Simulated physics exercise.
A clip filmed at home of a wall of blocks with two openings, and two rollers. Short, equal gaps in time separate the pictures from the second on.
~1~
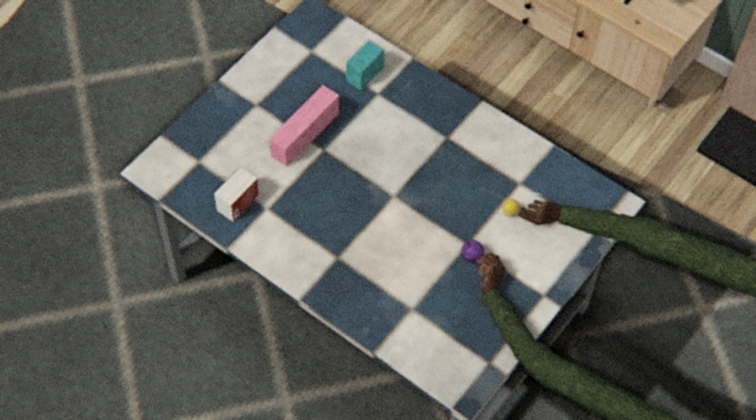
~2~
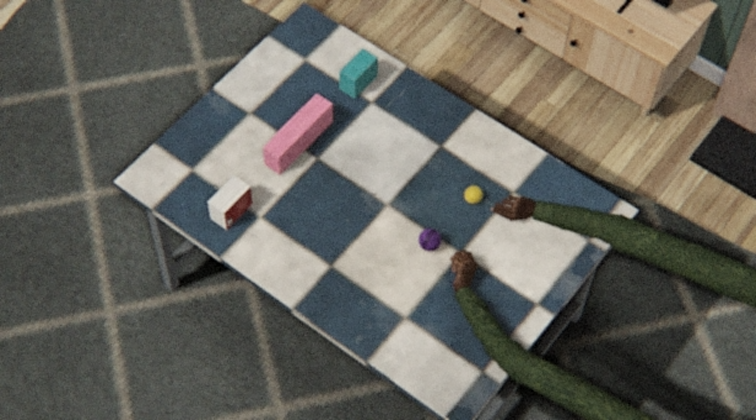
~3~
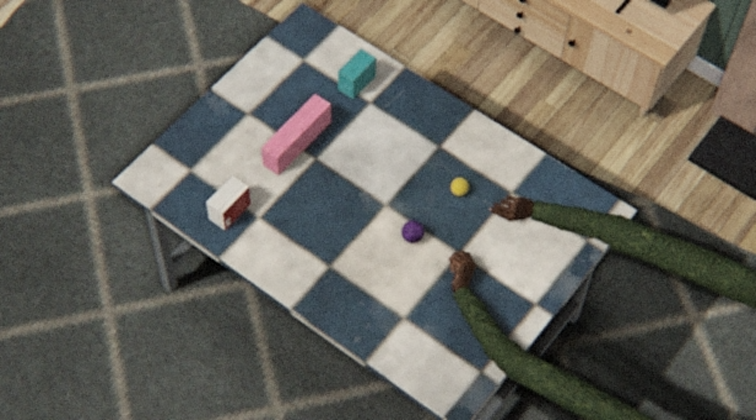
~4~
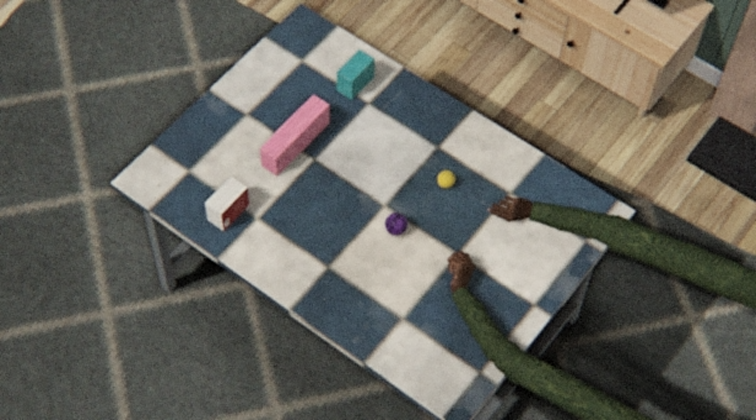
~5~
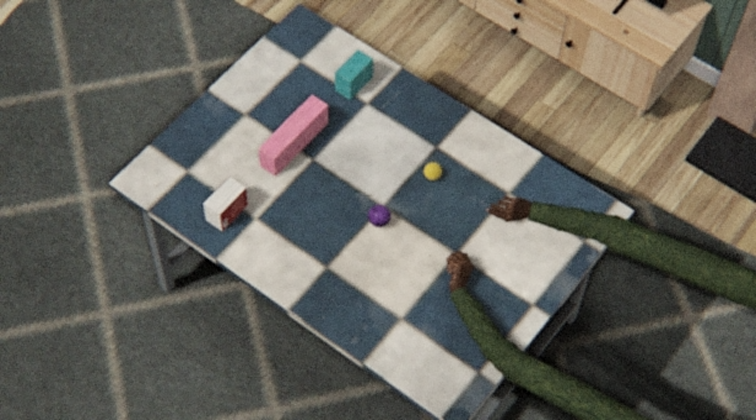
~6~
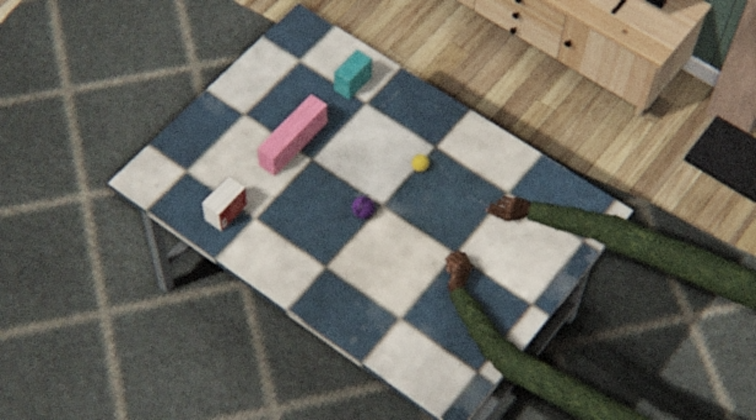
Two hands releasing a purple ball and a yellow lemon that roll leftward across a checkered table toward pink, teal and white blocks.
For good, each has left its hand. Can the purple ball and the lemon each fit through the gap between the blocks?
Purple ball: No; lemon: Yes.
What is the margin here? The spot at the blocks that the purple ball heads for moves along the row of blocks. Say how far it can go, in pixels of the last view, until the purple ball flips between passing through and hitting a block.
Down by roughly 16 pixels.
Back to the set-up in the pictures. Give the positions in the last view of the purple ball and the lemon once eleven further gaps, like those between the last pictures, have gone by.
Estimated centres: First approx. (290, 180), second approx. (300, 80).
Then, 0.32 s after the last picture, purple ball coming back near (294, 174); lemon heading on near (329, 101).
Then, 0.82 s after the last picture, purple ball coming back near (292, 190); lemon heading on near (204, 43).
Then, 1.26 s after the last picture, purple ball coming back near (291, 201); lemon heading on near (125, 67).
By the end, the purple ball hits a block; the lemon passes through its gap.
